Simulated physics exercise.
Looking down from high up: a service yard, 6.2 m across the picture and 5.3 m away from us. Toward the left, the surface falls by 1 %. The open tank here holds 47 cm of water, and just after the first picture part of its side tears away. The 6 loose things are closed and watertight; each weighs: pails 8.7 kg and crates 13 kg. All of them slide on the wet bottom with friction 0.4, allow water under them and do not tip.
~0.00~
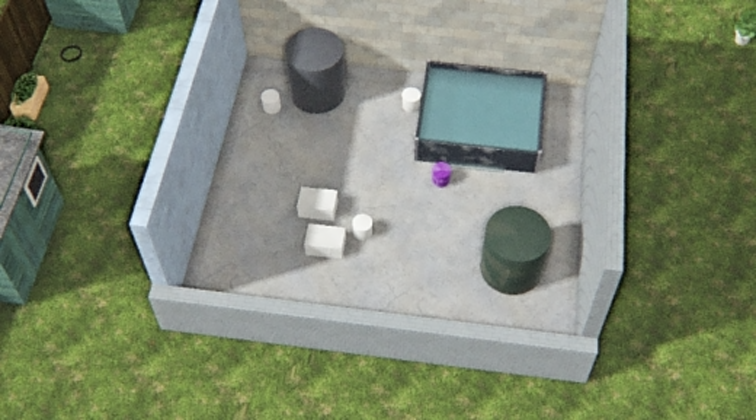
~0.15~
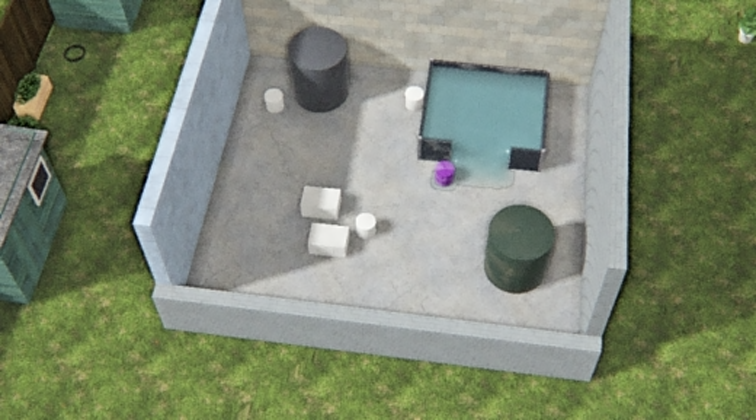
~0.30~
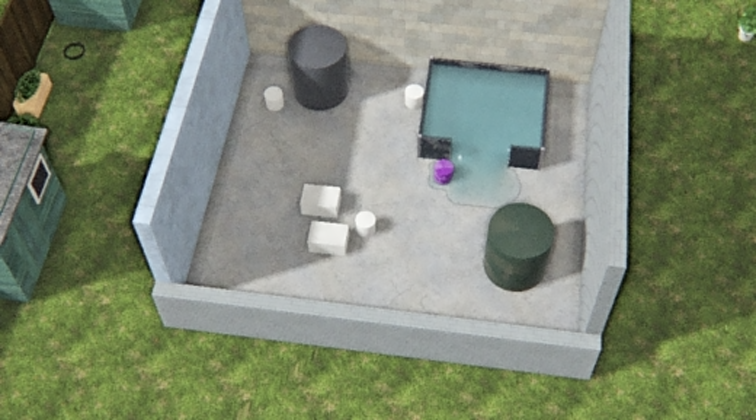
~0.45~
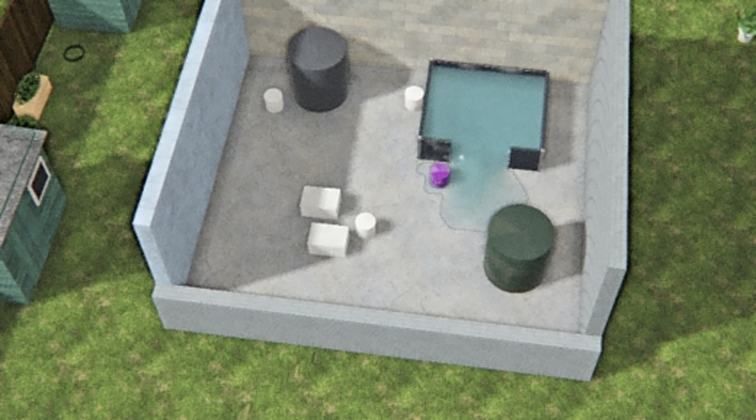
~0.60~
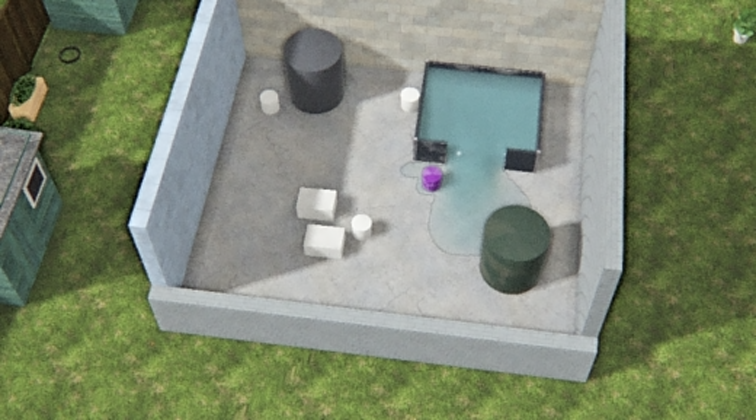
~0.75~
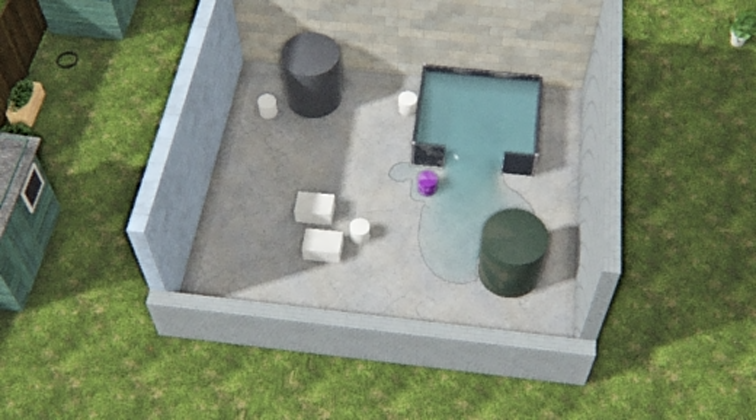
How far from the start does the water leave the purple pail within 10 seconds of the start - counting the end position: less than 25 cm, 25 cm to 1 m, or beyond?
A fair way, under a metre.
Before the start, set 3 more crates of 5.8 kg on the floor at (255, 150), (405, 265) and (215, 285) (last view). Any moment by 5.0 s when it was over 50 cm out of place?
Within it, beyond it, beyond it.
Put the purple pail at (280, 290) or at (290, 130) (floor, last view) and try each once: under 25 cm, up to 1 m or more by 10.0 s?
Respectively: It is shoved a long way; it rests almost unmoved.
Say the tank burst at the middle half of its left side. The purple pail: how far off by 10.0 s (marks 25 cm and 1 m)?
With that failure, the purple pail remains in position.
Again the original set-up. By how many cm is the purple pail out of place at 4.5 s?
40 cm, give or take.
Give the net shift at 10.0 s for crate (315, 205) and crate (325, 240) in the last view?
Lab note - net shifts in turn: 0 cm; 30 cm.
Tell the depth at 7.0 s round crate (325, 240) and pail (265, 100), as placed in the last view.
Around 4 cm and 4 cm.
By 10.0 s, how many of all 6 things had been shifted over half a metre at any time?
I make that 0.
After 2.0 s the purple pail is near (414, 179), 0.4 m from its start, aground; 0 afloat.
After 4.5 s the purple pail is near (414, 179), 0.4 m from its start, aground; 0 afloat.
After 7.0 s the purple pail is near (414, 179), 0.4 m from its start, aground; 0 afloat.
After 10.0 s the purple pail is near (414, 179), 0.4 m from its start, aground; 0 afloat.
